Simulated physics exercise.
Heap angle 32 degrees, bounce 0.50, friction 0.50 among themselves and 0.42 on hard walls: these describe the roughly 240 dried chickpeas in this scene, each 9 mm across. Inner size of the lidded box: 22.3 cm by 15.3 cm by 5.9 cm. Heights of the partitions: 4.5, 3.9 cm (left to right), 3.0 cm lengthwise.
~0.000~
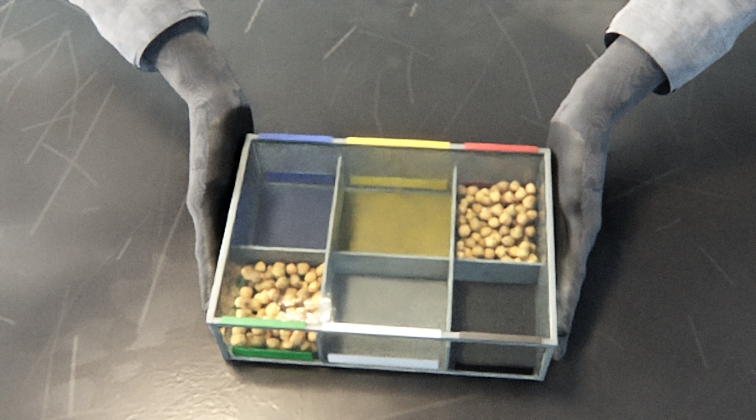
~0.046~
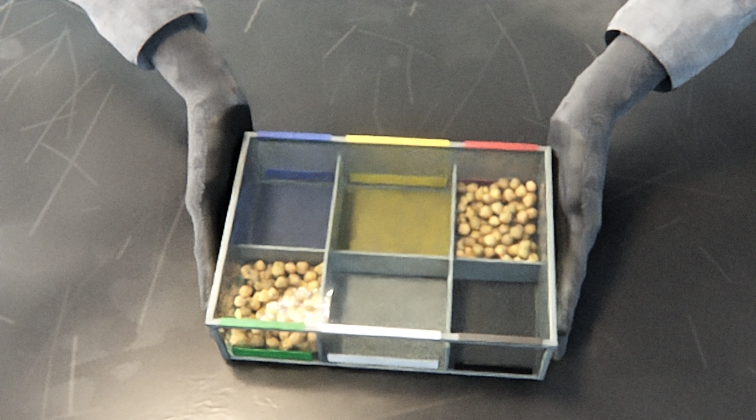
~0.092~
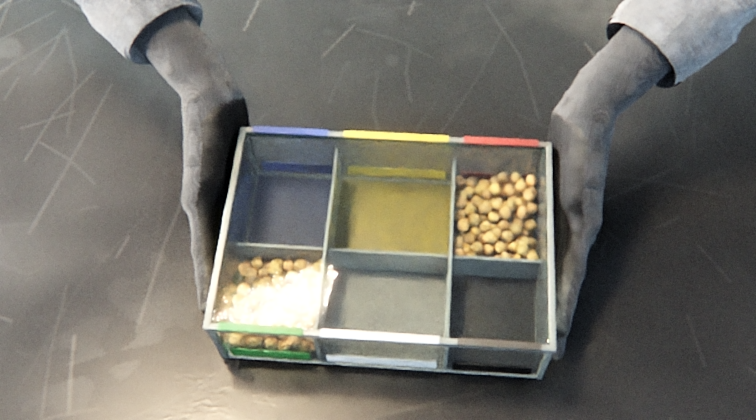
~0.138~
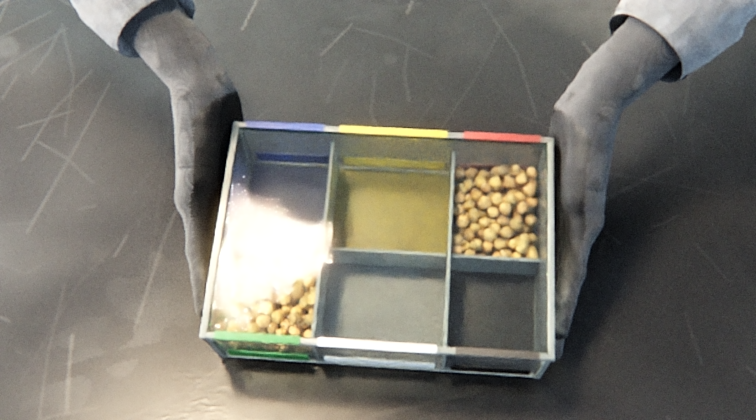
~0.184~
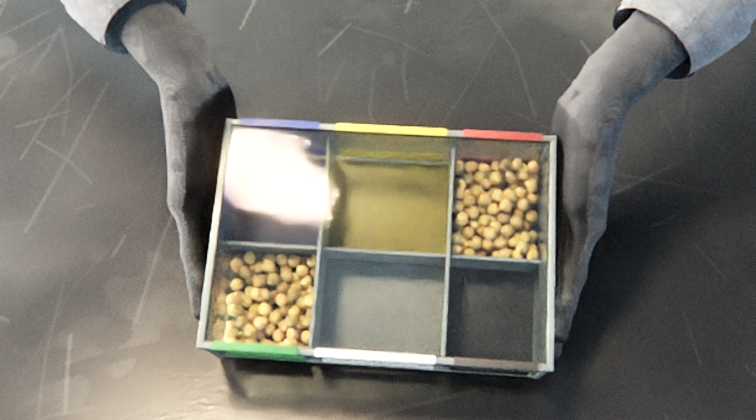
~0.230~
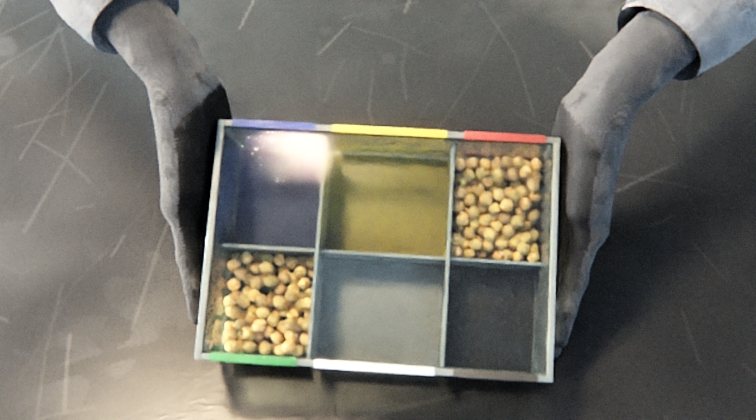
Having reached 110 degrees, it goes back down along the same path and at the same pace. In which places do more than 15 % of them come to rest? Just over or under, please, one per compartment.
Red: Under, blue: Under, green: Over, yellow: Under, white: Under, black: Over.
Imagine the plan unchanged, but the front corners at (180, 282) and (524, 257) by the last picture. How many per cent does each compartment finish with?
Per cent at the finish: Red 35, blue 30, green 20, yellow 10, white 0, black 0.
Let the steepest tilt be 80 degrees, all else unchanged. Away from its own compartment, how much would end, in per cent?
Estimate: Around 30 %.
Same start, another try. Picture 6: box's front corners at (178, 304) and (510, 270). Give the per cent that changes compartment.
That would be some 30 in a hundred.
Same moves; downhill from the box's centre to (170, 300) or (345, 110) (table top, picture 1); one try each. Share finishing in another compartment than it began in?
That would be close to 40 per cent, then close to 40 per cent.
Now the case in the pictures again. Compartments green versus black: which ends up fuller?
The black one.
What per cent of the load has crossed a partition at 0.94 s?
About 45 percent.
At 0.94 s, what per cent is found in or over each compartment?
Red 15, blue 0, green 40, yellow 0, white 5, black 40.
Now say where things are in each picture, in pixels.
In the first picture, box tilt 0 degrees, front corners at (214, 319) and (551, 340); red 60 %, green 40 %.
In the second picture, box tilt 1 degrees, front corners at (213, 320) and (550, 342).
In the third picture, box tilt 5 degrees, front corners at (211, 324) and (549, 346), lowest corner right front.
In the fourth picture, box tilt 11 degrees, front corners at (207, 333) and (548, 355), lowest corner right front.
In the fifth picture, box tilt 17 degrees, front corners at (204, 342) and (547, 365), lowest corner right front.
In the sixth picture, box tilt 24 degrees, front corners at (202, 353) and (546, 376), lowest corner right front; red 60 %, green 40 %. Its pace works out near 140 degrees a second.
Then, at 0.94 s, tilt 109 degrees; red 15 %, green 40 %, white 5 %, black 40 %.
After 1.41 s, tilt 47 degrees; green 40 %, white 10 %, black 50 %.
After 1.95 s, tilt 0 degrees; green 40 %, white 10 %, black 50 %.
In the end, at 2.5 s, red 0 %, blue 0 %, green 40 %, yellow 0 %, white 10 %, black 50 %.
